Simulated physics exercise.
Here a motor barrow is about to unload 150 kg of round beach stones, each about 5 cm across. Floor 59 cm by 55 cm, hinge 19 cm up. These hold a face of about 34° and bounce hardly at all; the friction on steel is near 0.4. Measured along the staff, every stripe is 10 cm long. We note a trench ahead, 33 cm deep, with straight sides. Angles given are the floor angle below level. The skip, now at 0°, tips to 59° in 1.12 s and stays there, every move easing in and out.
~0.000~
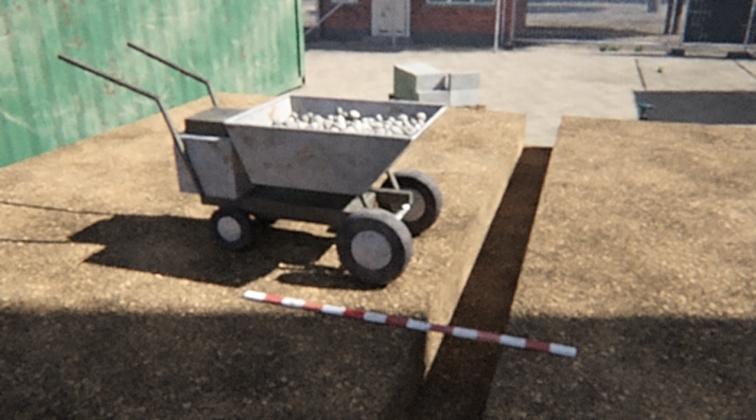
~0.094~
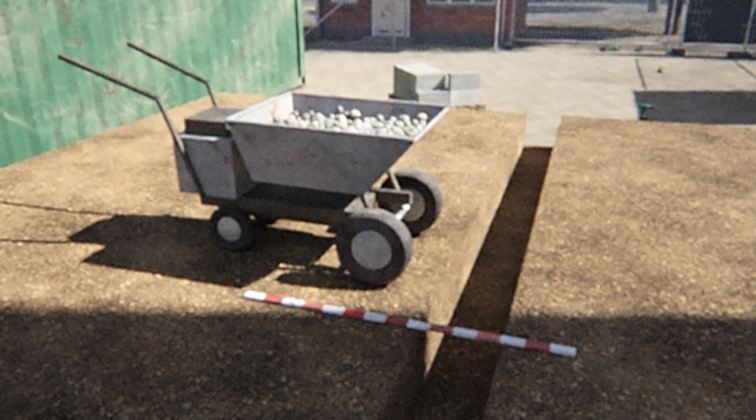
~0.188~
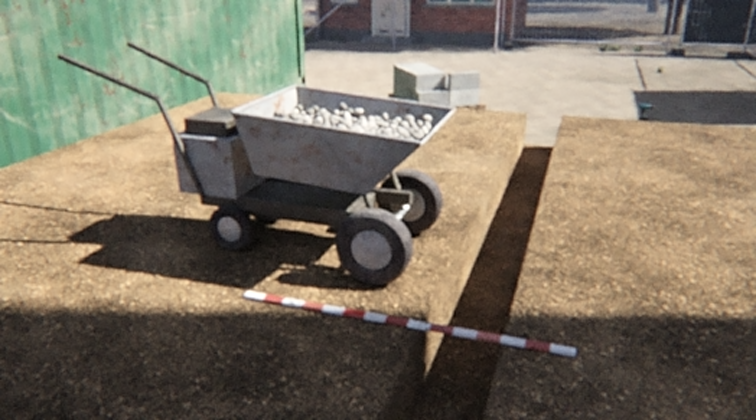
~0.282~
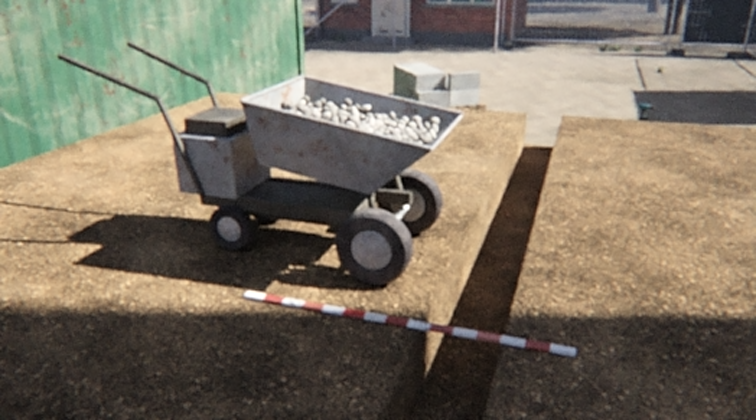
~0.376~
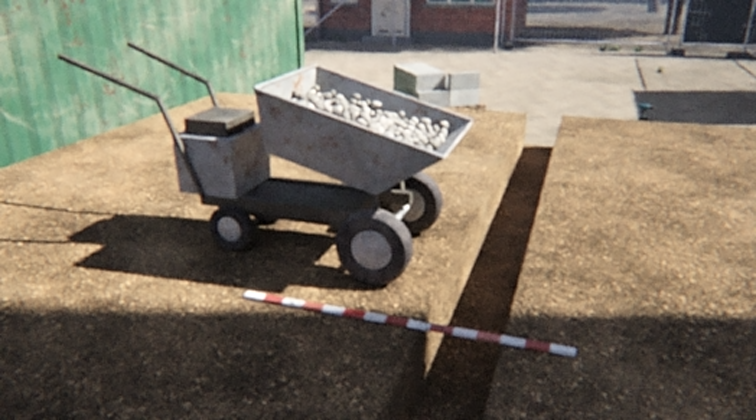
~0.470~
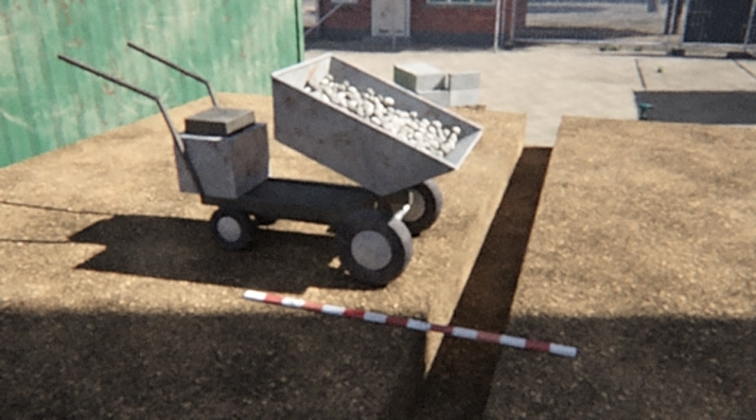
A grey motor barrow loaded with pale round stones stood still beside a narrow trench, behind a red-and-white striped staff, while its skip gradually tilted up at the back, leaning toward the right.
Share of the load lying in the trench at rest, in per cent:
32 per cent.
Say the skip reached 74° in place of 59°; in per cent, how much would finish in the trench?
With that change, near 20 per cent.
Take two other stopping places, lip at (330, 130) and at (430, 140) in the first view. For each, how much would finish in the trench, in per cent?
Around 85 and then 15 percent.
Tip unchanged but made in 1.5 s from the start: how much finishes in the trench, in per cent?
Then some 35 per cent would.
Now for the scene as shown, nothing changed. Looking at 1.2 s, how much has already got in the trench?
By that moment, roughly 5 per cent of the load.
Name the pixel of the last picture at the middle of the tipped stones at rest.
Their centre sits close to (552, 273).
After 0.8 s the floor is at 50°; 100 % in the skip; the foremost stones are at (483, 200).
After 1.2 s the floor is at 59°; 79 % in the skip, 4 % in the trench, 17 % past the trench; the foremost stones are at (573, 281).
After 1.6 s the floor is at 59°; 43 % in the skip, 3 % in the trench, 53 % past the trench; the foremost stones are at (678, 297).
After 3.5 s the floor is at 59°; 6 % in the skip, 32 % in the trench, 62 % past the trench; the foremost stones are past the picture's edge.
